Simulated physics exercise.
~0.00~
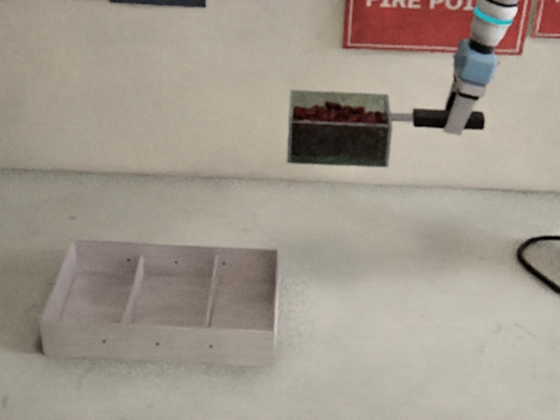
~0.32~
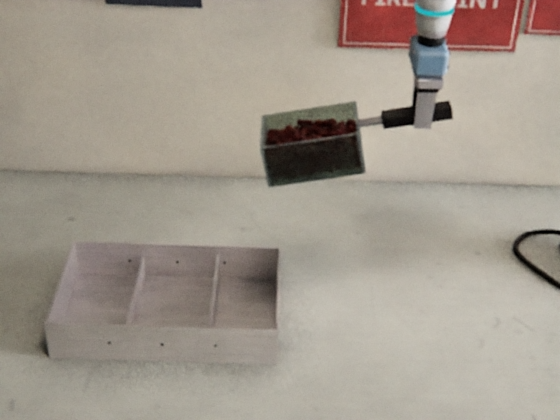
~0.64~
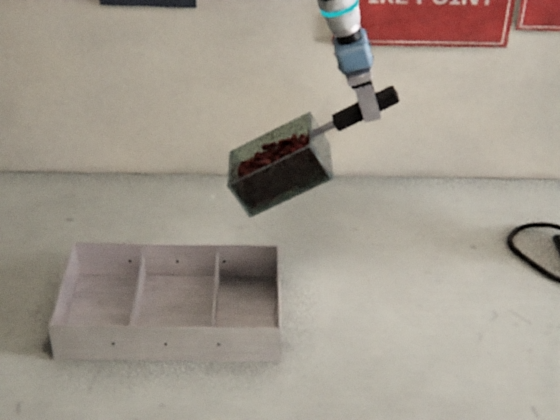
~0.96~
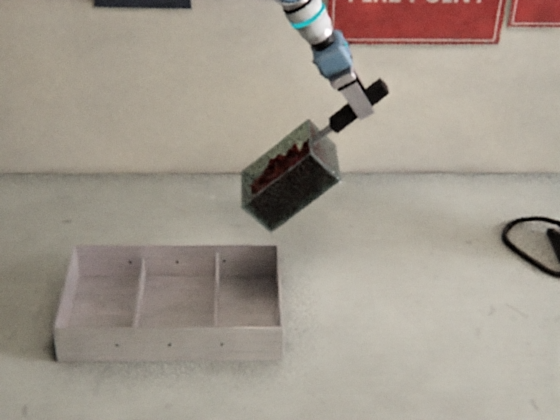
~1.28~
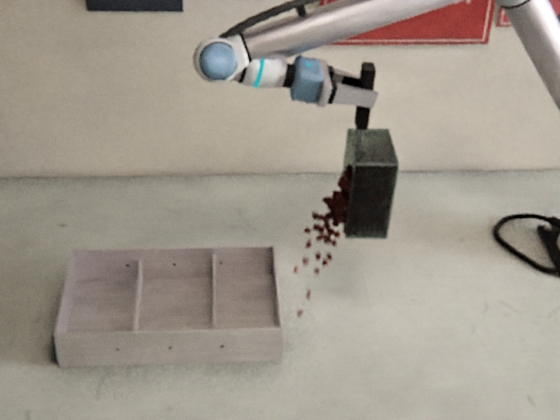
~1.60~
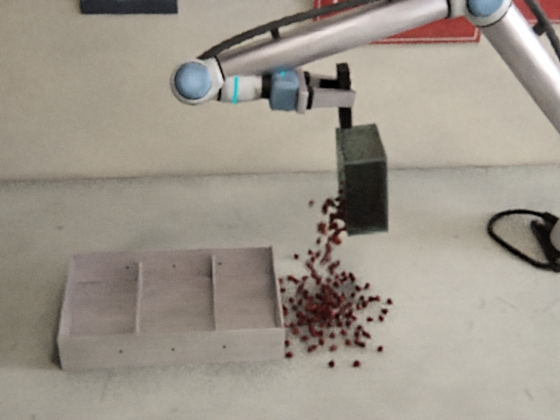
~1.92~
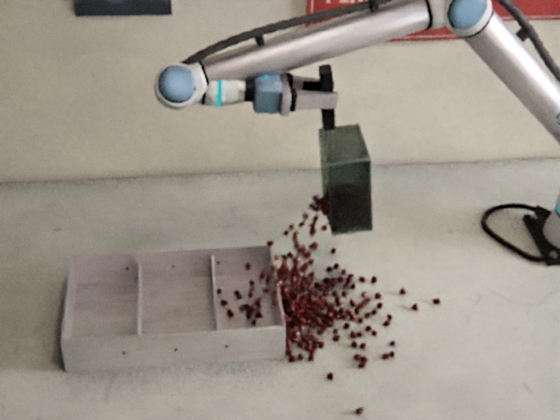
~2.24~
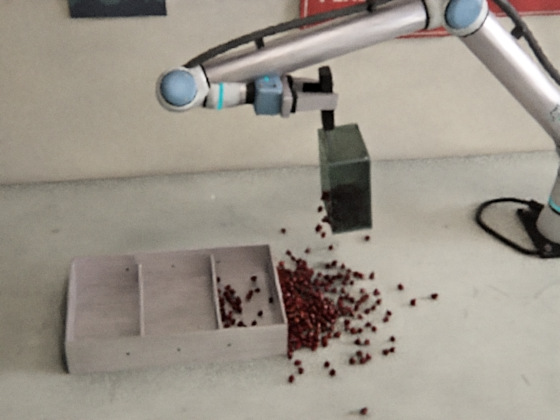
To begin with, a robot arm holds a clear box of dark red beans above a table, up and to the right of an open crate split into three parts. The arm moves the box left and lowers it slightly while tipping it towards the crate. As the box swings right and turns onto its side, beans start to spill from its mouth. They fall short of the crate and scatter across the table. The box shifts a little left, and some beans drop into the crate's right-hand part. Finally, the box hangs tipped with some beans still inside, while most lie on the table.
